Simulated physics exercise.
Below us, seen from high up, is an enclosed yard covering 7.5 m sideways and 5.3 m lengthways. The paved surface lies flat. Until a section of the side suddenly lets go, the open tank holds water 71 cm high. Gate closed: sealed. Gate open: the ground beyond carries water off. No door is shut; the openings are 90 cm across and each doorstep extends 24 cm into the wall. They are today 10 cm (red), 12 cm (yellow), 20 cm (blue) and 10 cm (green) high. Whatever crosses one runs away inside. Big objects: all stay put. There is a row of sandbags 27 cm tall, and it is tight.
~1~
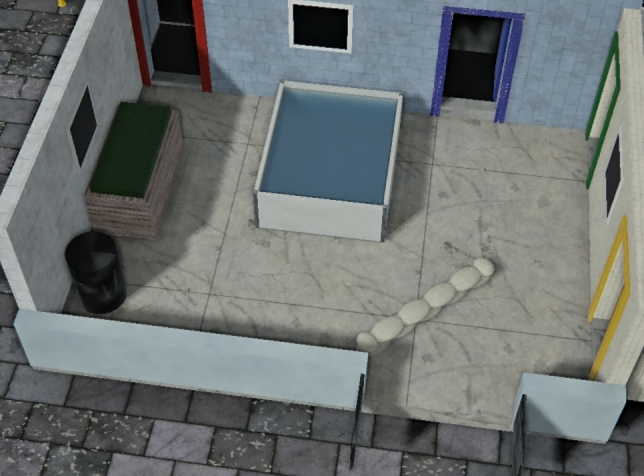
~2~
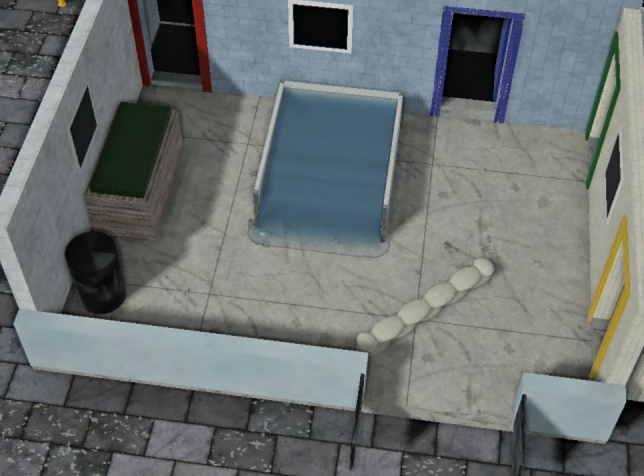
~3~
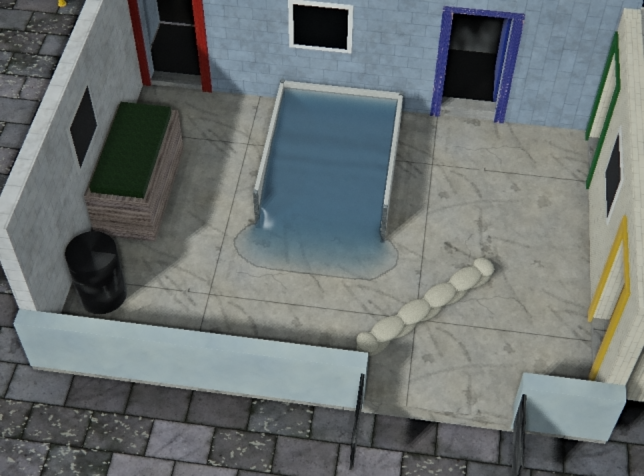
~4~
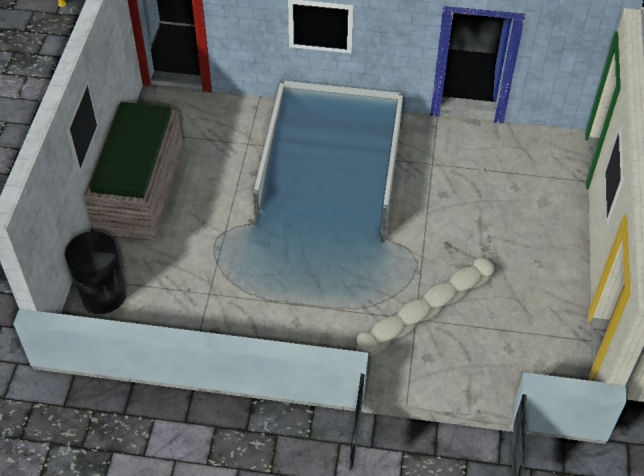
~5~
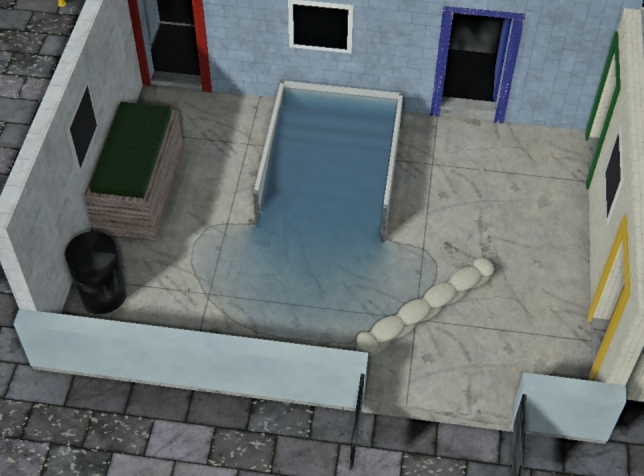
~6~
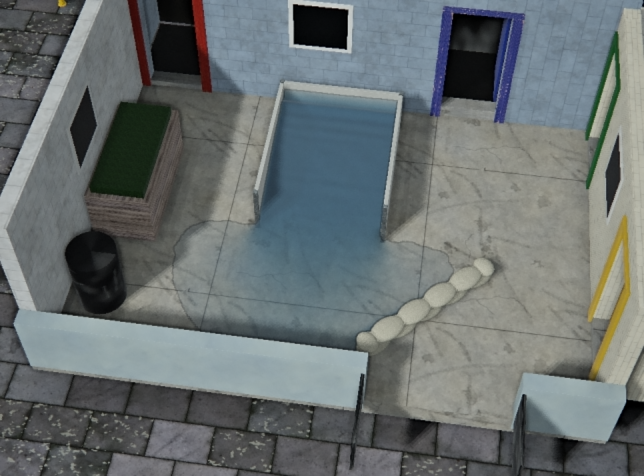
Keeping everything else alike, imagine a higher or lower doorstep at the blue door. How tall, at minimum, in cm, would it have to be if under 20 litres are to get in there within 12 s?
It would need to be about 7.5 cm tall.
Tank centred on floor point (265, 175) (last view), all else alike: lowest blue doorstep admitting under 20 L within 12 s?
Then about 8.0 centimetres at the least.
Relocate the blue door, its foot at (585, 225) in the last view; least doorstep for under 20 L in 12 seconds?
Around 5.5 cm would do it.
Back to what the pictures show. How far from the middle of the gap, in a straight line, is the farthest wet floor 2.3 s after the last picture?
Roughly 4.6 m.
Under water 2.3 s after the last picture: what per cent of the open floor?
About 55 per cent.
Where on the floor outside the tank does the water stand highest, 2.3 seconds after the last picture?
At about (51, 344).
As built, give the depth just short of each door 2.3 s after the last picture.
Red door 0 cm, yellow door 15 cm, blue door 0 cm, green door 0 cm.
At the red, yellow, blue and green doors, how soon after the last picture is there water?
Red at 3.6 s, yellow at 2.0 s, blue at 3.2 s and green at 3.4 s.
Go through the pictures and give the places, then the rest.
The first frame shows still water, 71 cm deep, in the open tank at (331, 145); the blue door at (474, 73) is dry.
In the second frame, the front is at (258, 238), 0.3 m from the gap at (320, 223); 0.4 m2 of floor is wet, 71 cm left at the back.
In the third frame, water pours out at (320, 224) and has run 0.7 m, to (257, 261); about 12 cm deep outside, 71 cm at the back.
In the fourth frame, water pours out at (320, 225) and has run 1.3 m, to (270, 296); about 10 cm deep outside, 71 cm at the back.
In the fifth frame, the gap is at (320, 225), the front 1.9 m out at (283, 333); the back of the open tank holds 68 cm.
In the sixth frame, water pours out at (320, 225) and has run 2.5 m, to a hidden place; about 7 cm deep outside, 61 cm at the back; the blue door at (474, 73), 3.4 m from the gap, is still 3.0 m from the nearest water.
Then, 0.7 s after the last picture water covers 30 % of the floor, deepest (47 cm) near (320, 367); it has not reached the blue door.
Then, 2.3 s after the last picture water covers 55 % of the floor, deepest (47 cm) near (51, 344); it has not reached the blue door.
Then, 11.3 s after the last picture water covers 95 % of the floor, deepest (12 cm) near (483, 122); 10 cm at the blue door, 0 litres in over its 20 cm doorstep.
At the blue door as built, the water peaked near 12 cm, 8.3 s after the last picture.
Run again over the same 12 s with other heights there, 27 litres in over 7 cm, 12 litres over 8.5 cm. The limit of 20 litres is kept from about 7.5 cm up.
